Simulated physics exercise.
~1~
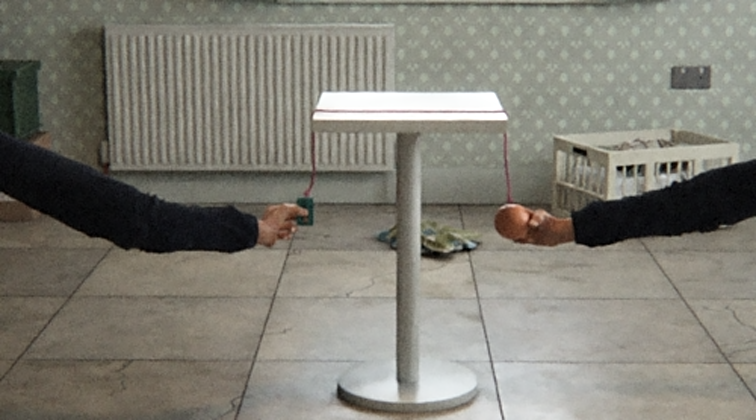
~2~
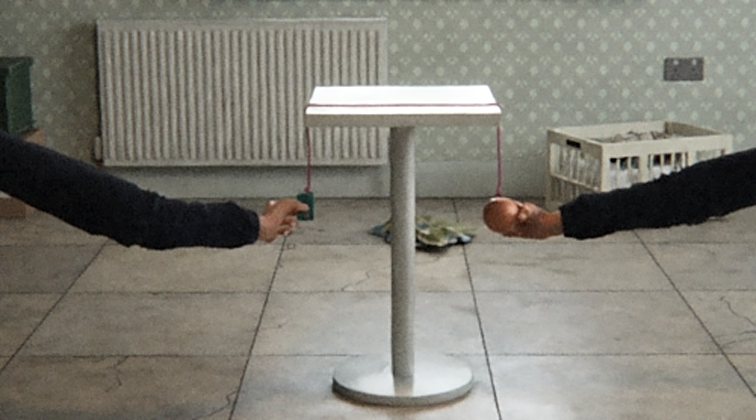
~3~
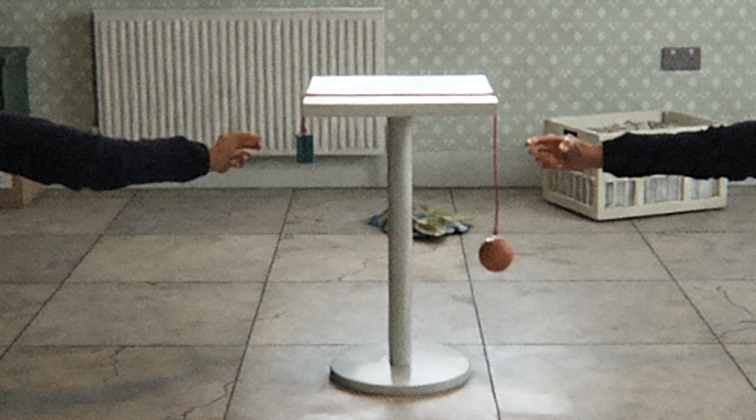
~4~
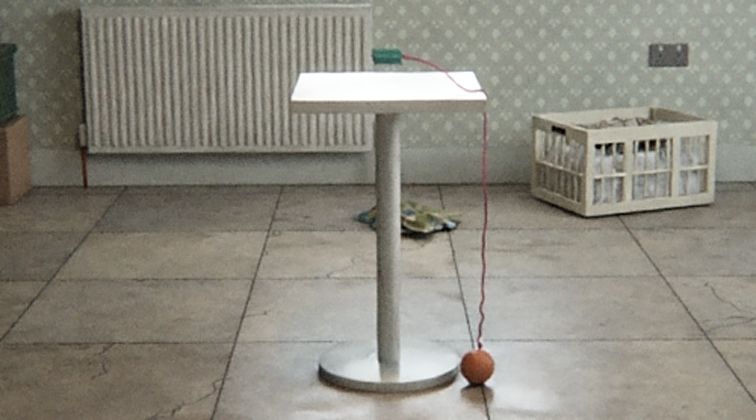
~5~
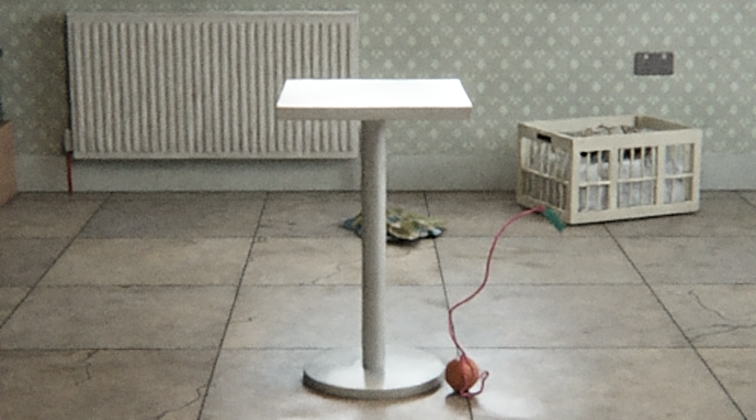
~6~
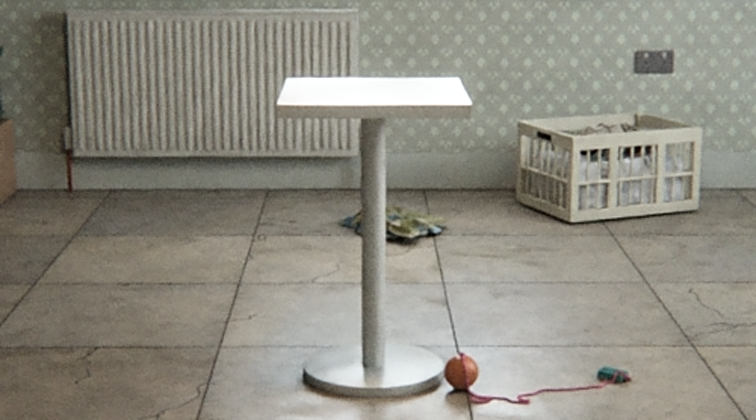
In a room with a tiled floor, two hands let go of a green matchbox and an orange joined by a red string over a small white table; the orange dropped, pulling the matchbox across the top, and both ended up on the floor to the right.
